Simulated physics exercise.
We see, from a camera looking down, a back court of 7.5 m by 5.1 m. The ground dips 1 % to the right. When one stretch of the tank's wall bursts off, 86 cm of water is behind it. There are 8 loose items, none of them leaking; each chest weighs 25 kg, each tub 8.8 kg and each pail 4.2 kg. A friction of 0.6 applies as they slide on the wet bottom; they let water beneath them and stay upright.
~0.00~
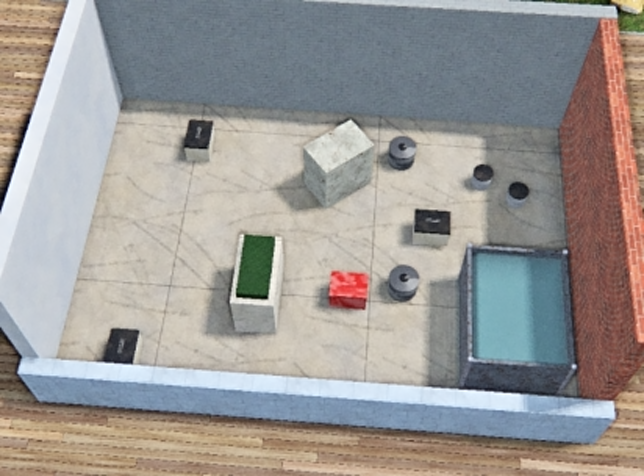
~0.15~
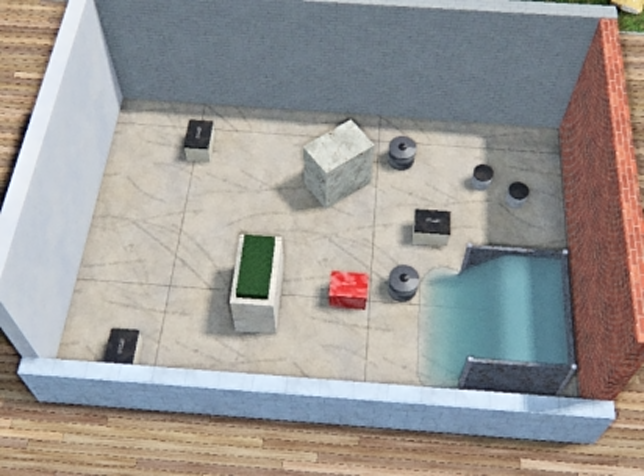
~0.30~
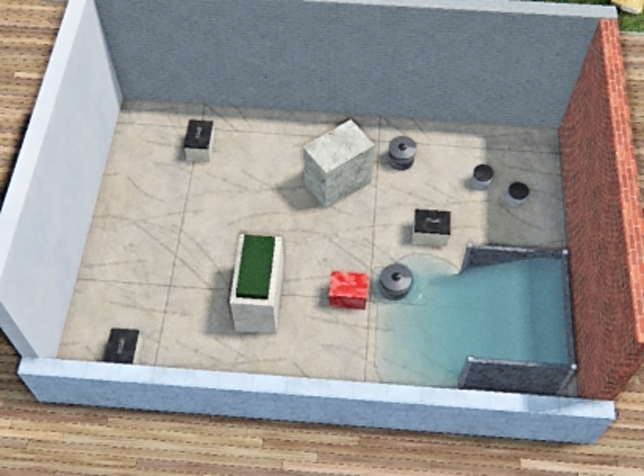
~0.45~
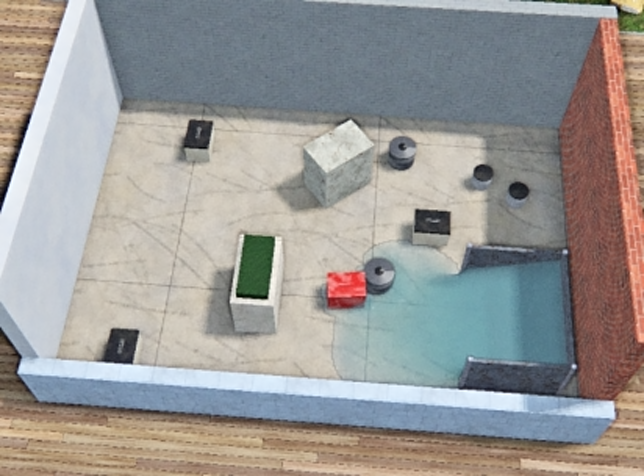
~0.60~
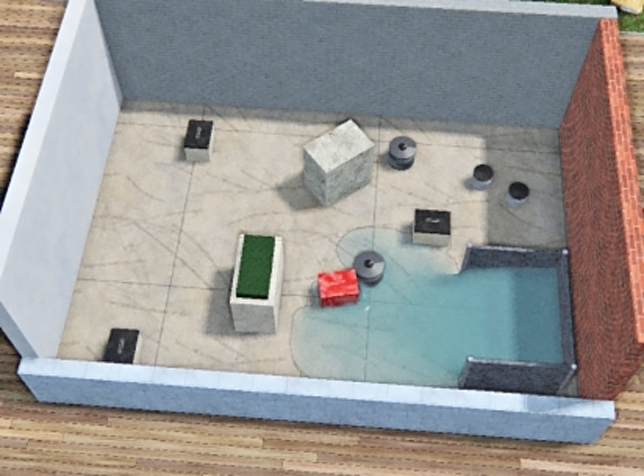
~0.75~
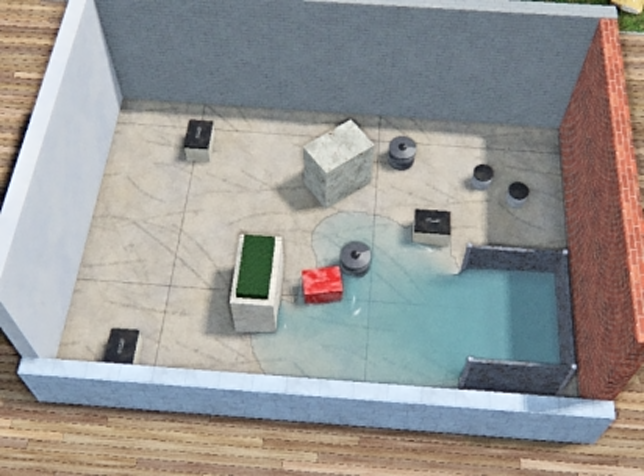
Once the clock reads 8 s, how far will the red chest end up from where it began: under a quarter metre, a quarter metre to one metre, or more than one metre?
It ends up more than one metre away.
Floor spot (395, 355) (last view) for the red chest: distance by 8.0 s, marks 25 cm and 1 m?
Put there, it wanders off a long way.
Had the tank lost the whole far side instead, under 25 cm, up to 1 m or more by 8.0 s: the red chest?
If that happened, the red chest does not really move.
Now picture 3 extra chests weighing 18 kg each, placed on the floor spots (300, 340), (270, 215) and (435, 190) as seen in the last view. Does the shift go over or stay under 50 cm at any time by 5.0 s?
The first one ends up beyond that, the second beyond that, the third inside that.
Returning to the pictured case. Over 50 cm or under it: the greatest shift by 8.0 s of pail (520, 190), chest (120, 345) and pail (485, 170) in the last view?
First one stayed inside, second one went too far, third one went too far.
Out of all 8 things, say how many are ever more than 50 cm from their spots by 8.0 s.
6.
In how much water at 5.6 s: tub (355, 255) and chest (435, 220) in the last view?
I'd estimate 9 cm for the first and 3 cm for the second.
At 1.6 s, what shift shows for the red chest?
Around 80 centimetres.
After 1.6 s the red chest is near (301, 260), 0.8 m from its start, afloat; 2 afloat.
After 3.6 s the red chest is near (263, 155), 2.7 m from its start, aground; 1 afloat.
After 5.6 s the red chest is near (267, 157), 2.6 m from its start, aground; 3 afloat.
After 8.0 s the red chest is near (271, 156), 2.6 m from its start, aground; 2 afloat.
